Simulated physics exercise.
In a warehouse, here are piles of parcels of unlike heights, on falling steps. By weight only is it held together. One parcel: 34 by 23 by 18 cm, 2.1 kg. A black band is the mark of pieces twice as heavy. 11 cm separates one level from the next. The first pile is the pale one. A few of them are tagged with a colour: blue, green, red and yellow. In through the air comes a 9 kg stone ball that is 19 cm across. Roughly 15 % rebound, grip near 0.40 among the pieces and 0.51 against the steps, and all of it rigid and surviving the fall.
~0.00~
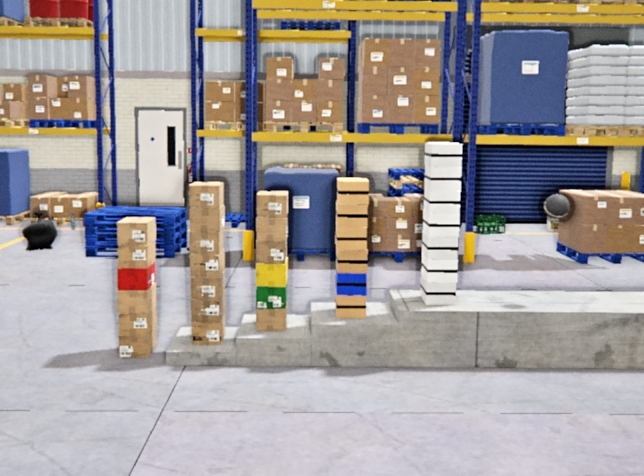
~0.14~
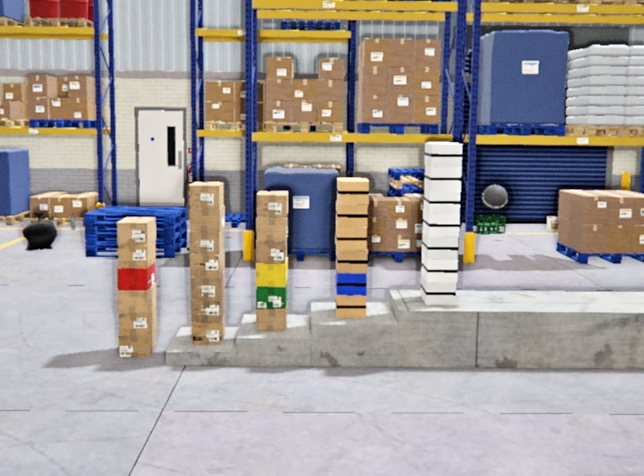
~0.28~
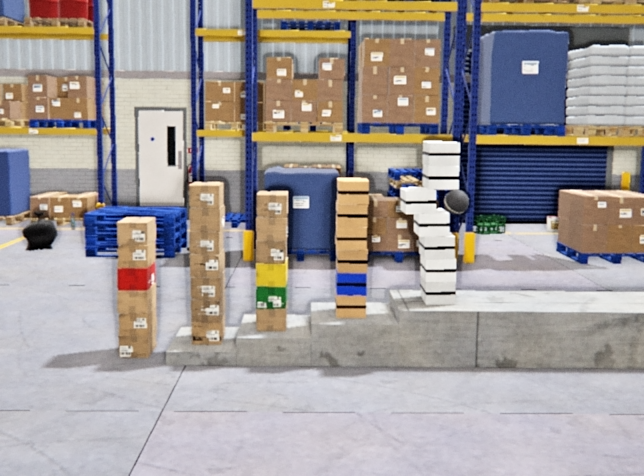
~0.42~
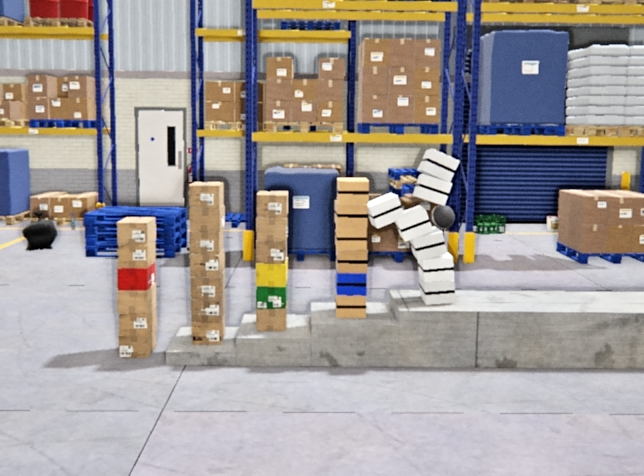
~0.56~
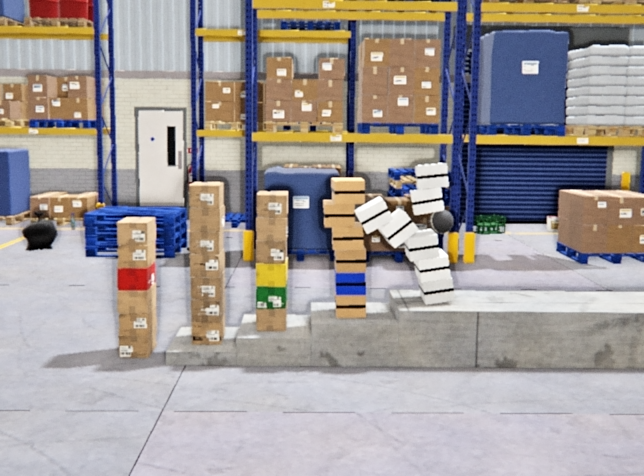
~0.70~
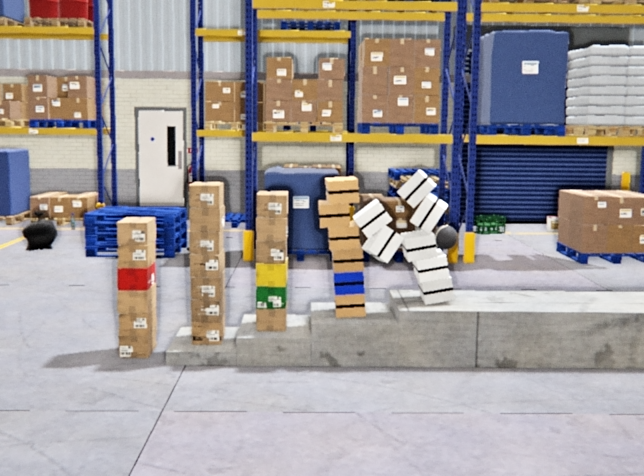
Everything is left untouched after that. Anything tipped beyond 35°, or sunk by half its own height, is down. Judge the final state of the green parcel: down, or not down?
Down.
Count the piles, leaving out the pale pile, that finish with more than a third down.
4.
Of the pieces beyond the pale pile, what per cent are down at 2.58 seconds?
75 per cent.
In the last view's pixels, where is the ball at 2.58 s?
Estimated pixel: About (628, 296).
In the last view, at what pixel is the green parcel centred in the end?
Somewhere close to (239, 311), I'd say.
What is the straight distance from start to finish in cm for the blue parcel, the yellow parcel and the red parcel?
Net displacement, roughly: Blue ~ 50 cm, yellow ~ 60 cm, red ~ 130 cm.
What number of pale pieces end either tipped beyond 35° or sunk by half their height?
4 of them.
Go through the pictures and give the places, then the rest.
In the first frame (places mark the middle of the side facing us), ball (557, 206) 73 cm from contact, 3.7 m/s; green parcel (271, 298); red parcel (132, 280); yellow parcel (271, 275); the rest undisturbed.
In the second frame, ball (495, 197) 24 cm from contact, 3.5 m/s; green parcel (271, 298).
In the third frame, ball (456, 202) after contact, 0.8 m/s; green parcel (271, 298).
In the fourth frame, ball (442, 217) after contact, 0.9 m/s; green parcel (271, 298); the rest undisturbed.
In the fifth frame, ball (441, 222) after contact, 0.2 m/s; green parcel (271, 298); 3 disturbed, none down.
In the sixth frame, ball (445, 238) after contact, 1.7 m/s; green parcel (271, 298); blue parcel (349, 284) leaning 4°; yellow parcel (271, 275); steepest lean 4°, the parcel at (335, 216); 6 disturbed, none down.
After 1.90 s, 4 of the pale pile down; 6 of the 25 other parcels down; green parcel leaning 29°; blue parcel leaning 49°.
After 2.58 s, 4 of the pale pile down; 19 of the 25 other parcels down; green parcel on its side; blue parcel on its side.
At rest (4.2 s), 4 of the pale pile down; 23 of the 25 other parcels down; green parcel on its side; red parcel upside down; blue parcel on its side. As the last picture would show them, middles, green parcel near (239, 311).
